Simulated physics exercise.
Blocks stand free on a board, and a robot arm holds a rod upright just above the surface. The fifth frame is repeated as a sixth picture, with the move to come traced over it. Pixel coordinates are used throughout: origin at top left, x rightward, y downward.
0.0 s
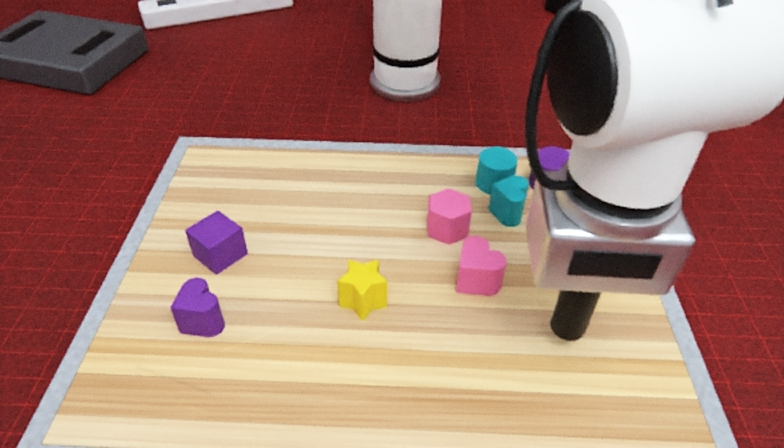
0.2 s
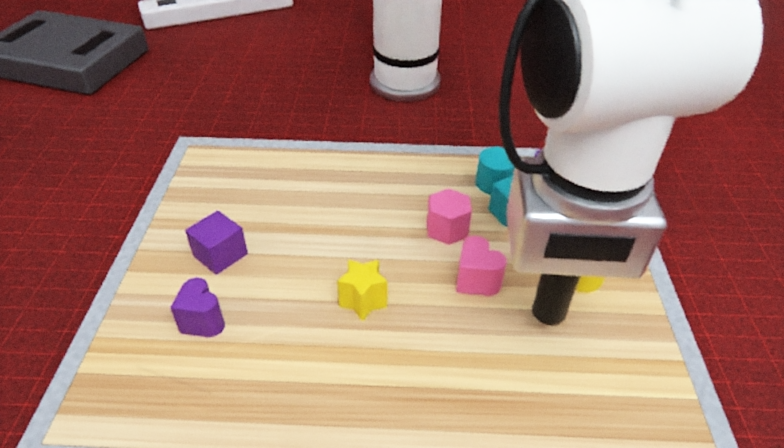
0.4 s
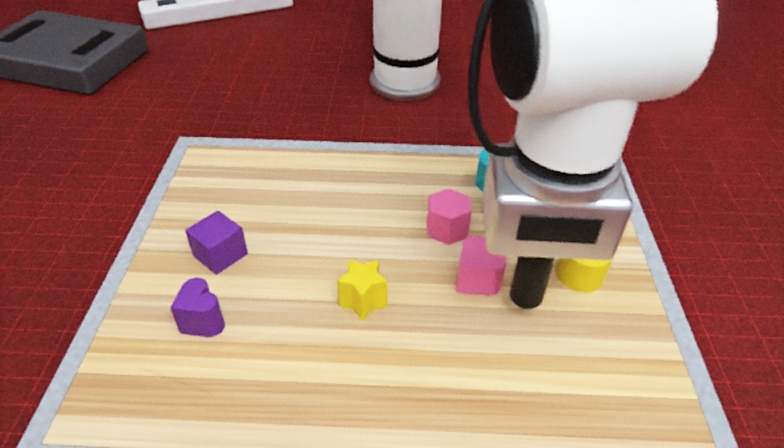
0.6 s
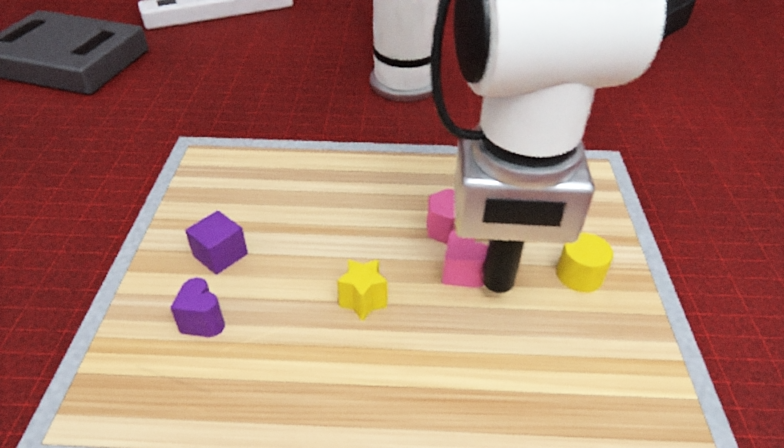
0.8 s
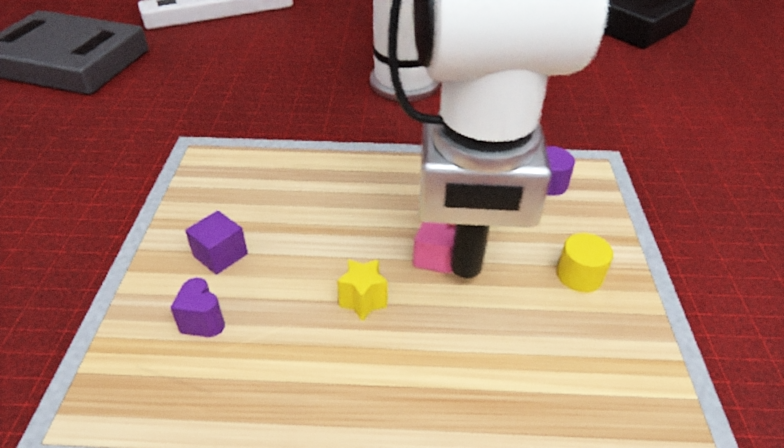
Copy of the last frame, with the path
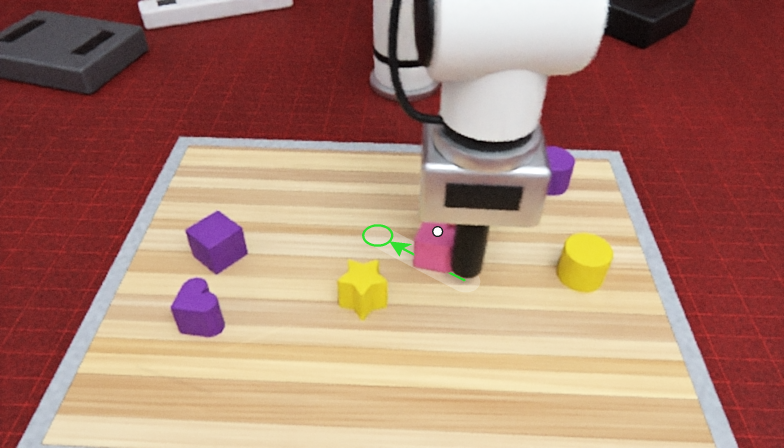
Robot arm moving a black rod leftward over a wooden board, then pushing a pink heart-shaped block left among colourful blocks.
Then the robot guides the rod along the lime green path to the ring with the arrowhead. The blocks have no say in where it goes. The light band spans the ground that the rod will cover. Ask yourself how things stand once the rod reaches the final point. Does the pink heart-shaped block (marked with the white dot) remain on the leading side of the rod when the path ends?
In short: Yes.
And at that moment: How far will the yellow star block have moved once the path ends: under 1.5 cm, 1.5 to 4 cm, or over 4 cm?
Shift: Under 1.5 cm.
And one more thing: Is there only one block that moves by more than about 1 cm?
Yes, it checks out.
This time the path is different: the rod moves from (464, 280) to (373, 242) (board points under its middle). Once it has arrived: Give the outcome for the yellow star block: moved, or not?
It ends up on the same spot.
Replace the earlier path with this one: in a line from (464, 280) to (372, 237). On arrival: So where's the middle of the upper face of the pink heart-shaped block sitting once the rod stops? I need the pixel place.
When the path ends, it will be at (374, 186).
Path on the board, in a line from (464, 280) to (378, 235); the dot is on the pink heart-shaped block.
On the path given first. One third of the way, rod at (435, 251); pink heart-shaped block at (409, 216).
Two thirds of the way, rod at (404, 236); pink heart-shaped block at (384, 199), turned 20° clockwise.
At the end, rod at (378, 222); yellow star block in place; pink heart-shaped block at (368, 184), turned 40° clockwise; pink hexagon in place.
